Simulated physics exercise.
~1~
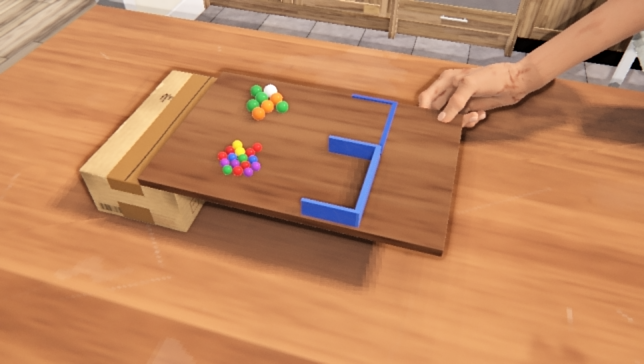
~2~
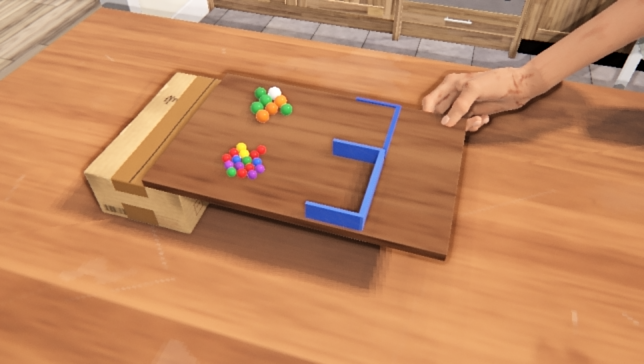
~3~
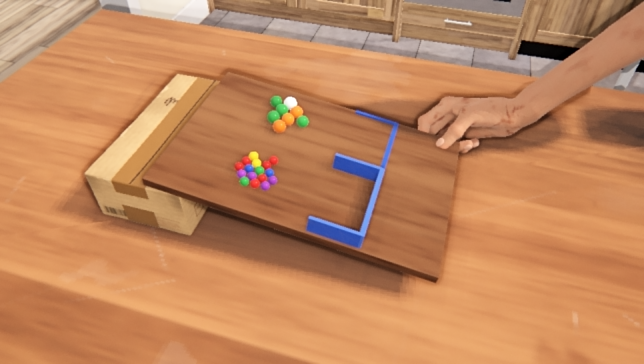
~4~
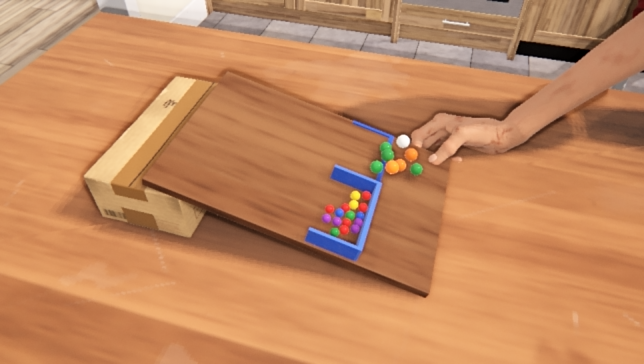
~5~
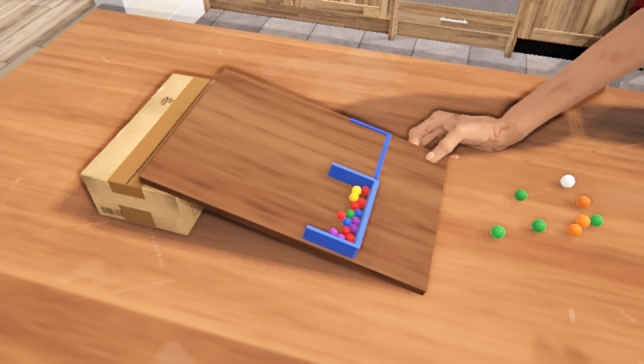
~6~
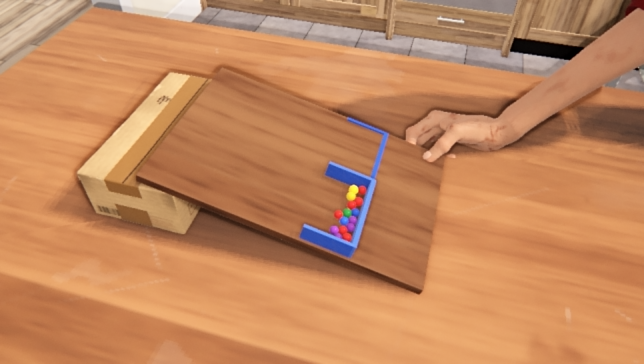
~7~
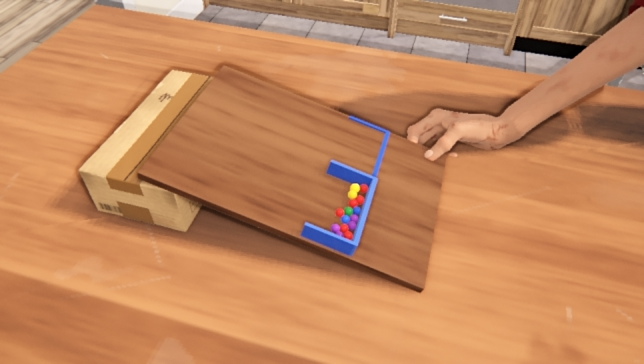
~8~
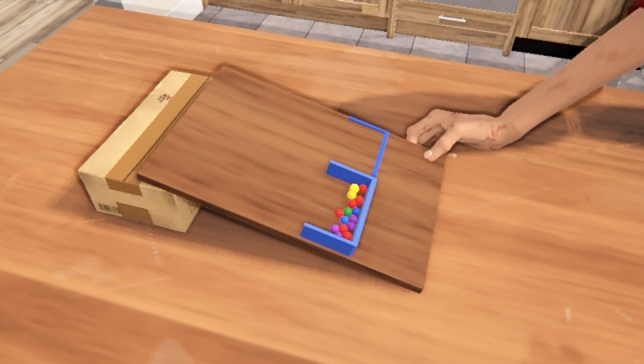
The clip opens on a brown board propped on a cardboard box at its left end, while a hand holds its right end above a wooden table. Two heaps of small colourful balls rest on the board, each facing a blue barrier. The hand lowers the right end, steepening the slope, and both heaps start moving down to the right. The front heap gathers inside its bracket-shaped barrier, while the green, orange and white balls at the back pass theirs and scatter across the table. They leave view, and the front balls remain held on the tilted board.
